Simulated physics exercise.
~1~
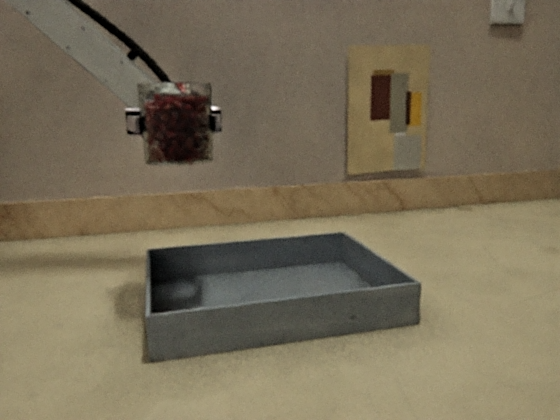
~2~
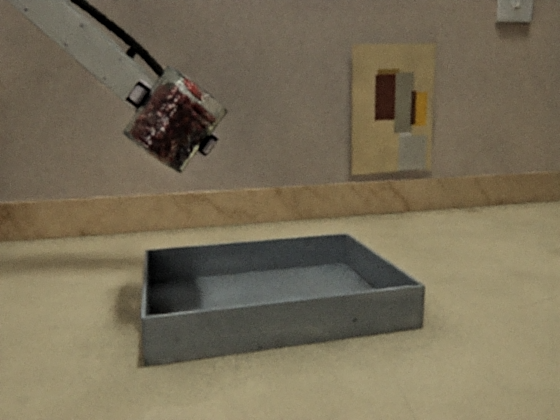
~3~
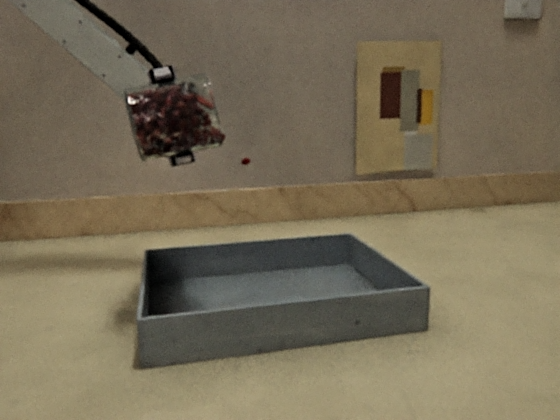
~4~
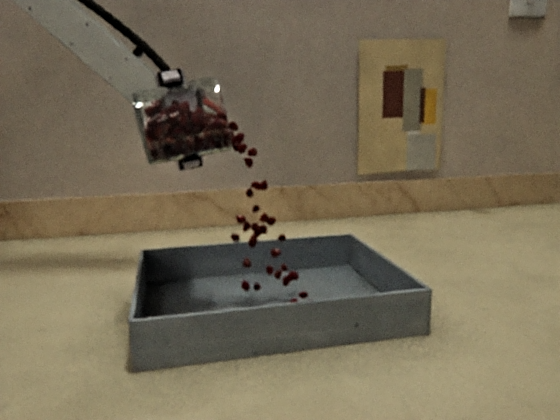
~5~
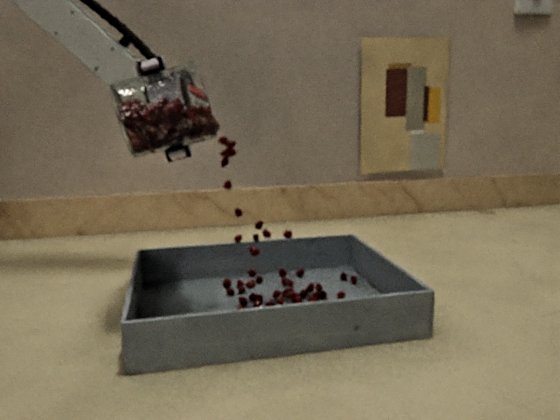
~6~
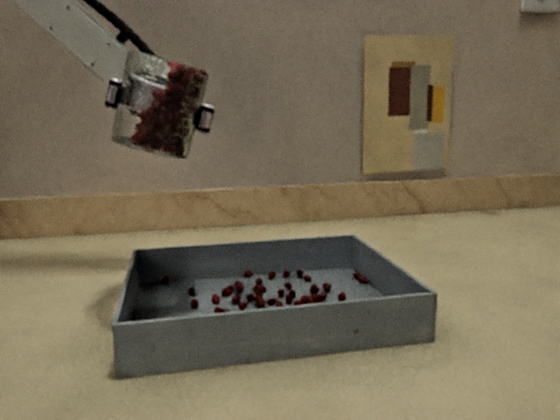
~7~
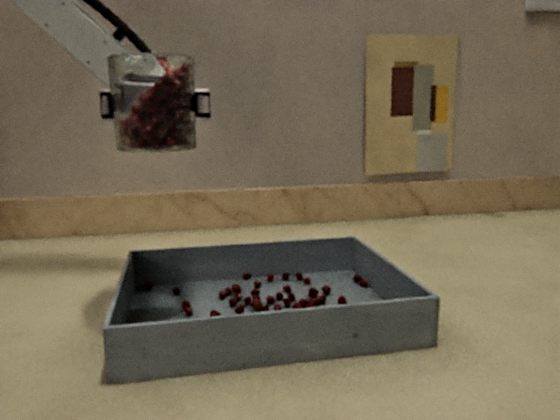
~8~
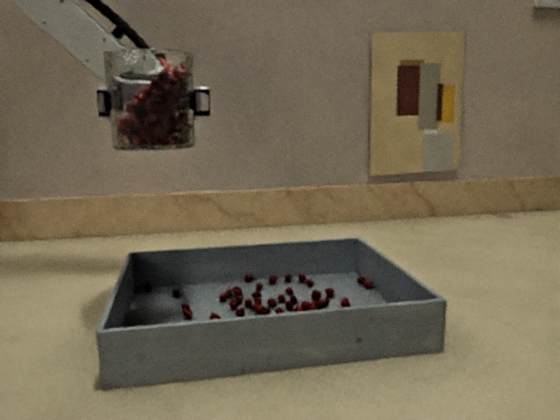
The clip shows a robot arm tipping a clear cup of dark red beans above a shallow grey tray, spilling some into it, then turning the cup upright again, with most beans still inside and the rest scattered across the tray.
